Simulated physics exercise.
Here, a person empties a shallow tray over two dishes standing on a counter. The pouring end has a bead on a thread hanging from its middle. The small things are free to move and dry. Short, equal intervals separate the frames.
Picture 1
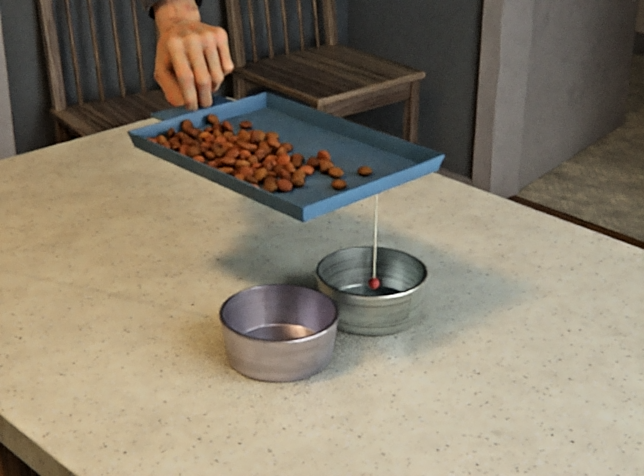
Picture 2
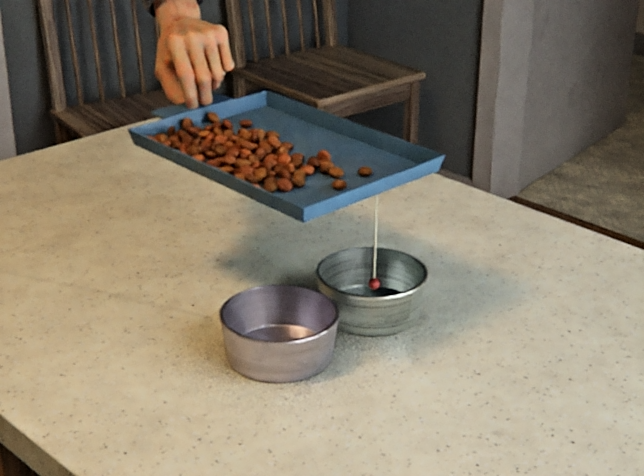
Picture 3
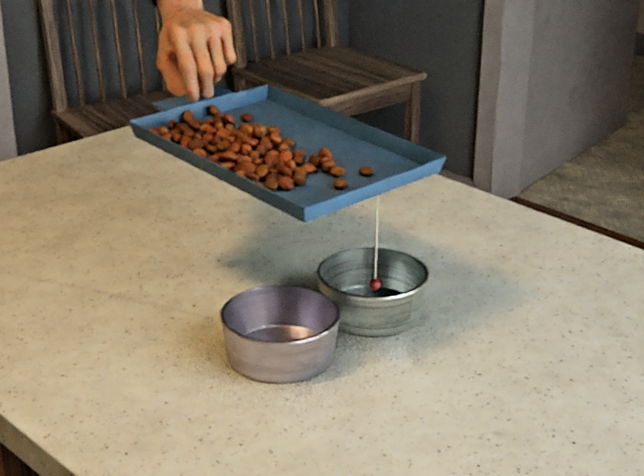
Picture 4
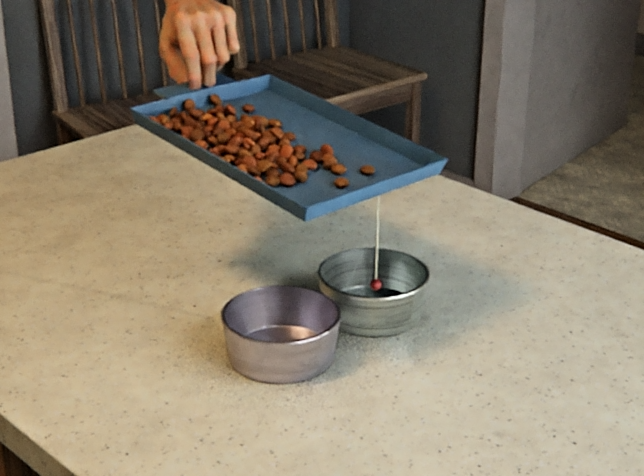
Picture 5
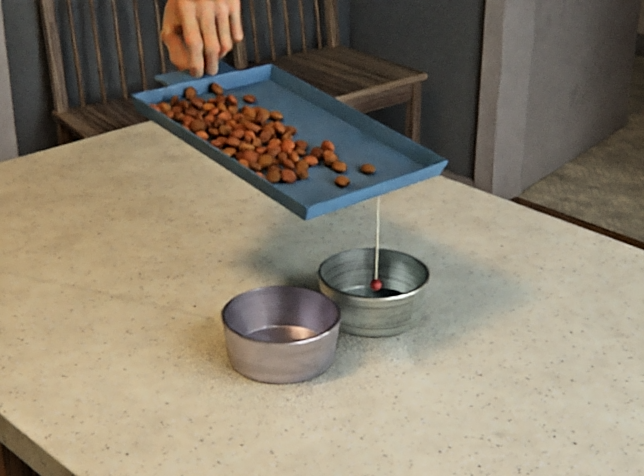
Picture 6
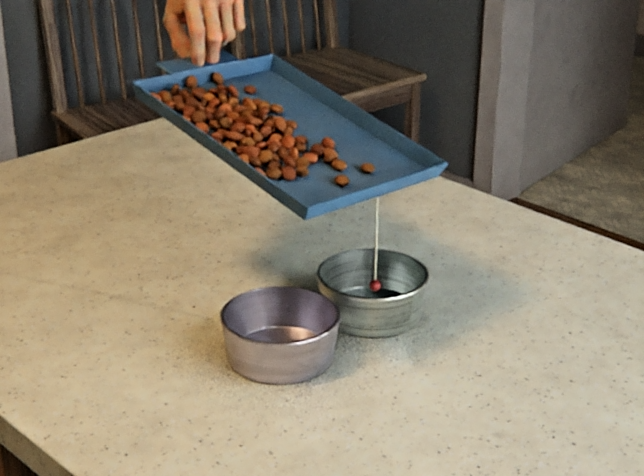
A hand held a blue tray of brown kibble above two metal bowls on a speckled counter, then slowly raised its back end, tilting it slightly toward the front while the pieces barely shifted.
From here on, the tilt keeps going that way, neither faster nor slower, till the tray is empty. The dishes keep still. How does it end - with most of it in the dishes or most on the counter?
It ends with most on the counter.
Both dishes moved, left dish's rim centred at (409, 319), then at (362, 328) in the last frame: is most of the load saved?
One: Most of it. Two: Over half.
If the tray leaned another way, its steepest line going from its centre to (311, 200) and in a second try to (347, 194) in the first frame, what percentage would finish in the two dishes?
Lab note: Try 1 = 30 %, try 2 = 0 %.
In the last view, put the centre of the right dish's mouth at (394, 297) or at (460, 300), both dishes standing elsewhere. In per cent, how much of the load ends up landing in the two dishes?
Trial 1 around 40 percent, trial 2 around 90 percent.
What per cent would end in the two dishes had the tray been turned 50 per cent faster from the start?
Near 0 in a hundred.
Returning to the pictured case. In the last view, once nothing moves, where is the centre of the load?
I'd mark it at roughly (446, 346).
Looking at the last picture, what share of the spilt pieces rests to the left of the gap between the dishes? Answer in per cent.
It comes to near 0 percent of the spill.
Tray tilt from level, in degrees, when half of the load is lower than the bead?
It is at around 90 degrees.
Shortly afterwards, tray tipped steeply; the bulk on the tray; only a few outside both; a little in the air.
Next, tray tipped right over; near a quarter on the tray; near two thirds outside both; a little in the air.
Some moments later, tray tipped past a quarter turn; the whole lot outside both.
In the end, tray tipped past a quarter turn; none at all in the left dish; none at all in the right dish; the whole lot outside both.
